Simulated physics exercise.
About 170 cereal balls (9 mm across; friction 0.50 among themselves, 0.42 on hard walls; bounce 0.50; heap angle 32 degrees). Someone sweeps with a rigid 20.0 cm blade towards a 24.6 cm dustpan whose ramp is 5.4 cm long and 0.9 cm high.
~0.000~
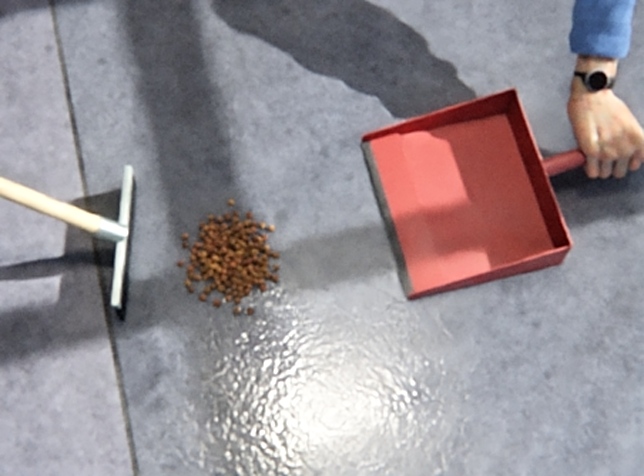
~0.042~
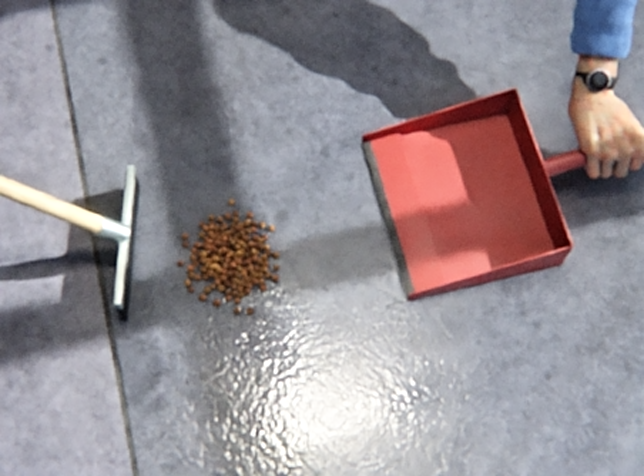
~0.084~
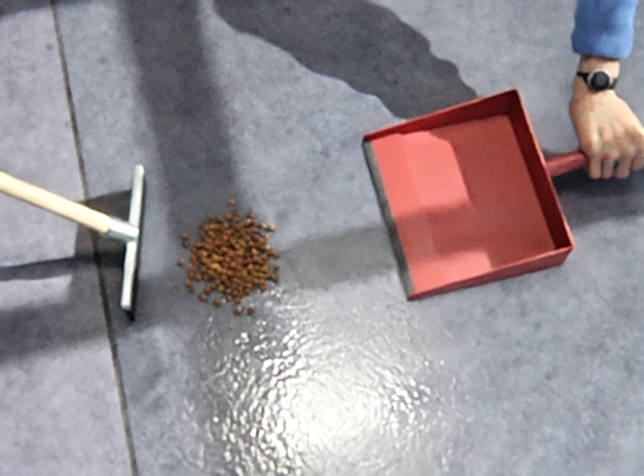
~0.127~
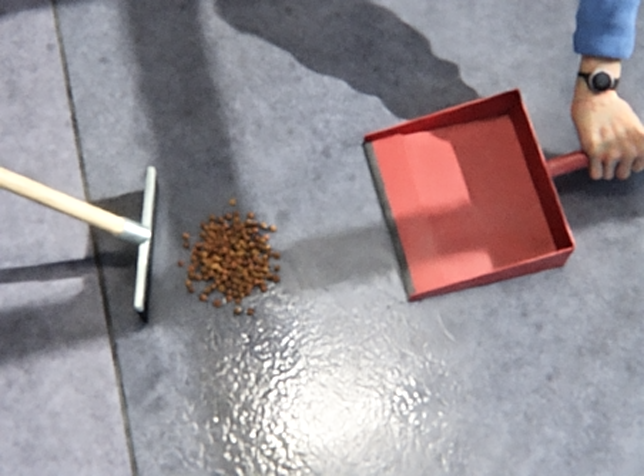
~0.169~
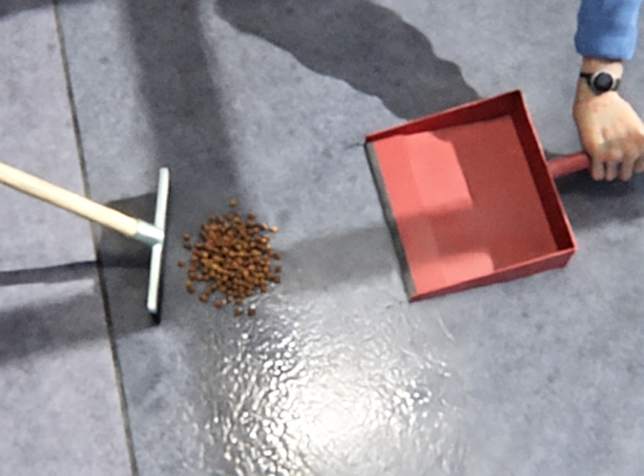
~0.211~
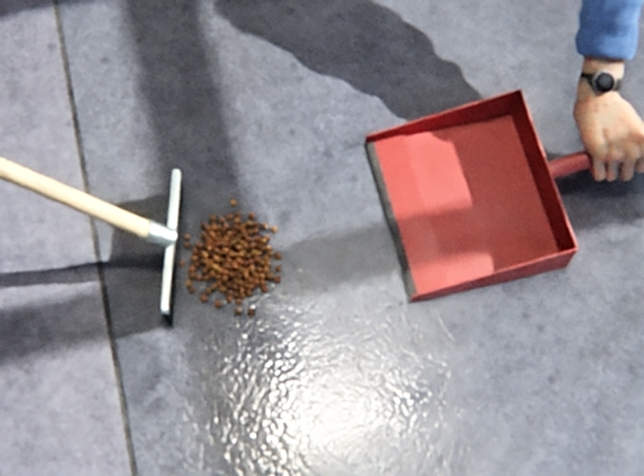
A pale blade on a wooden handle slides right across the floor towards small brown balls.
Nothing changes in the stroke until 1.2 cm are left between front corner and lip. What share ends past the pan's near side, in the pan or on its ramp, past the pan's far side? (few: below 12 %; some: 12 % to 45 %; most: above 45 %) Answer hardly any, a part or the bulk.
Near side: A part, pan: A part, far side: Hardly any.
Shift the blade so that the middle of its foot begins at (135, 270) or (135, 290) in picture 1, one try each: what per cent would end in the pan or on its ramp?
Some 25 and 25 per cent.
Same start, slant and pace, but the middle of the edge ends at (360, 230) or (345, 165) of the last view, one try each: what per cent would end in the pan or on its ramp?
About 20 and 0 per cent.
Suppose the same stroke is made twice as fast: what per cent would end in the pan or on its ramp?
Then about 30 per cent.
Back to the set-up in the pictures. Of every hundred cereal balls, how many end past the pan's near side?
Roughly 25 per cent.
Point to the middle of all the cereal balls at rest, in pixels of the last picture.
Near (397, 275).
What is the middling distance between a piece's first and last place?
Roughly 24 cm.
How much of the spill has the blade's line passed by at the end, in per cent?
Some 5 per cent.
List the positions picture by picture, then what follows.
Blade from (117, 305) to (129, 172), moved 0.0 cm, 0 of the pieces shifted so far; middle of the pieces at (231, 254); pan at (472, 199), in the first frame.
Blade from (119, 305) to (132, 172), moved 0.3 cm, 0 of the pieces shifted so far; middle of the pieces at (231, 254), in the second frame.
Blade from (127, 306) to (139, 172), moved 1.4 cm, 0 of the pieces shifted so far; middle of the pieces at (231, 254), in the third frame.
Blade from (139, 307) to (152, 173), moved 3.0 cm, 0 of the pieces shifted so far; middle of the pieces at (231, 254), in the fourth frame.
Blade from (153, 309) to (165, 175), moved 4.7 cm, 0 of the pieces shifted so far; middle of the pieces at (232, 254), in the fifth frame.
Blade from (165, 310) to (177, 176), moved 6.4 cm, 0 of the pieces shifted so far; middle of the pieces at (232, 255); pan at (477, 201). Its pace works out near 0.40 m/s, heading 20 degrees towards the viewer's side, in the sixth frame.
After 0.55 s, middle of the blade 17 cm from the lip; 0 % over the lip, far side 0 %, near side 0 %.
After 0.77 s, middle of the blade 9 cm from the lip; 0 % over the lip, far side 0 %, near side 10 %.
After 1.10 s, middle of the blade 4 cm from the lip; 25 % over the lip, far side 0 %, near side 25 %.
In the end, at 1.5 s, near side 25 %, pan 25 %, far side 0 %, in front of the lip or behind the blade 50 %.
